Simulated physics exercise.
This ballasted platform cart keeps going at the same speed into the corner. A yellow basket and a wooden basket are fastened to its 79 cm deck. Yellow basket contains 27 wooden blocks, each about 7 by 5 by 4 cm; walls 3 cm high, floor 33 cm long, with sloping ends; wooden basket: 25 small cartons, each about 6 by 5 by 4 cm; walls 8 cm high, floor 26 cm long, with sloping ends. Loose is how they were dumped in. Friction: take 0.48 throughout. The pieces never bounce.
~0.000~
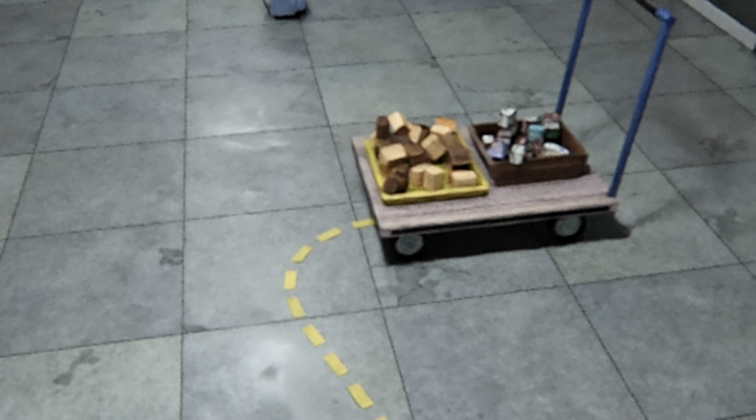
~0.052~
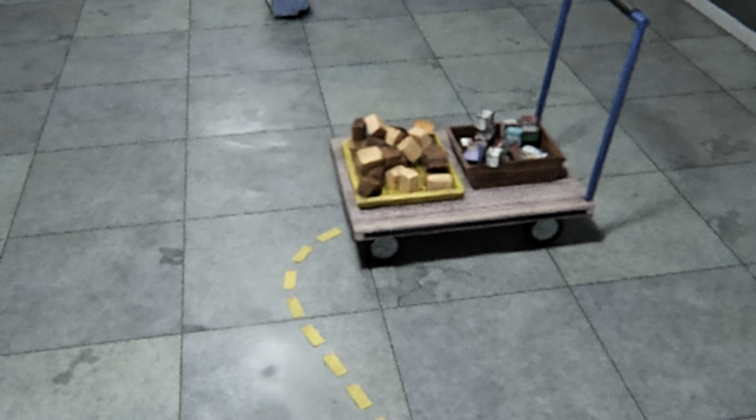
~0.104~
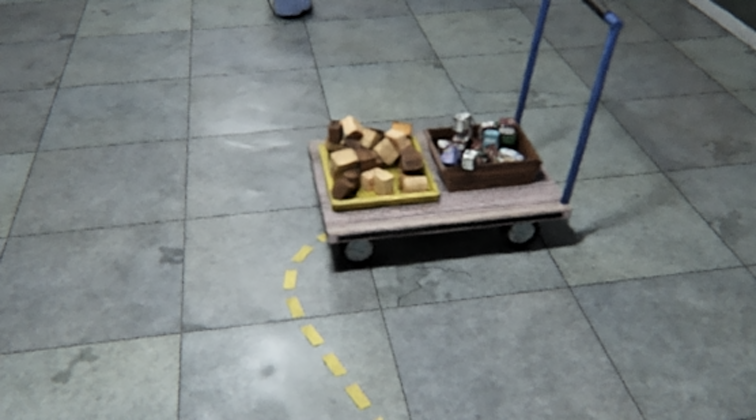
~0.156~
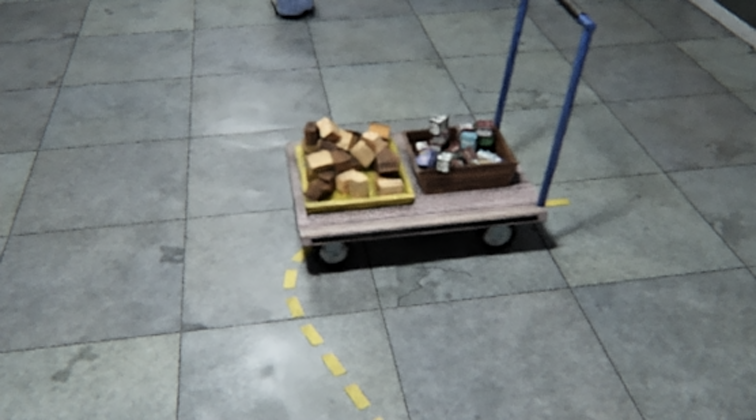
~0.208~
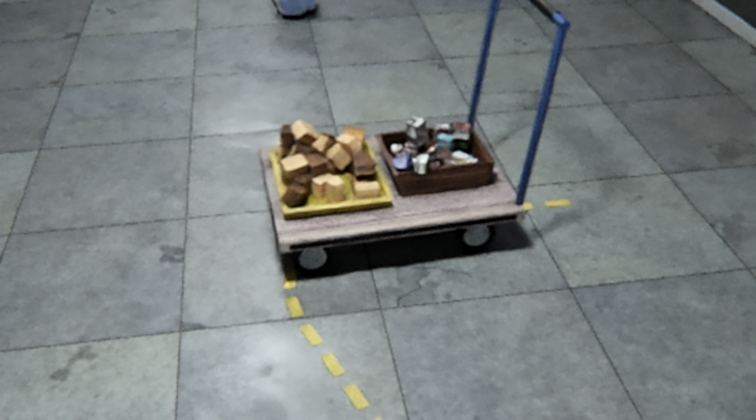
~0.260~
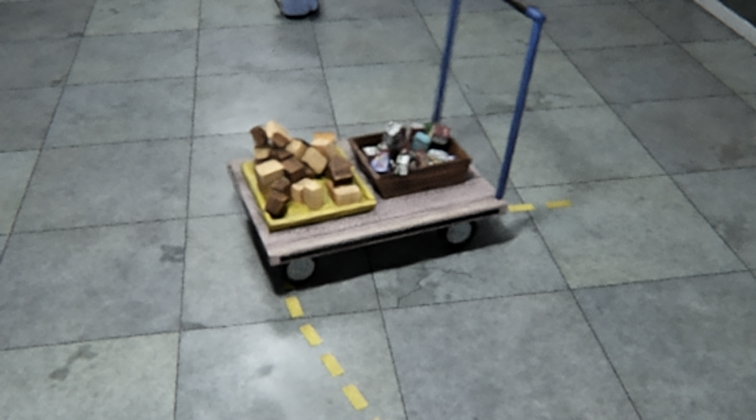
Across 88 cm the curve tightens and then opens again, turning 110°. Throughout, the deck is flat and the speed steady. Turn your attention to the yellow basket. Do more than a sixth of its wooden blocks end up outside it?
Above one sixth.
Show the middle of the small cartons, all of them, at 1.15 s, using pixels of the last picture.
They're centred near (395, 408).
After 0.42 s, yellow basket 19 in, 8 out and wooden basket 25 in, 0 out.
After 0.53 s, yellow basket 15 in, 12 out and wooden basket 25 in, 0 out.
After 0.70 s, yellow basket 14 in, 13 out and wooden basket 24 in, 1 out.
When it is over (at 1.15 s), yellow basket 14 in, 13 out and wooden basket 23 in, 2 out. Asked share, 13 of 27, 48 per cent.
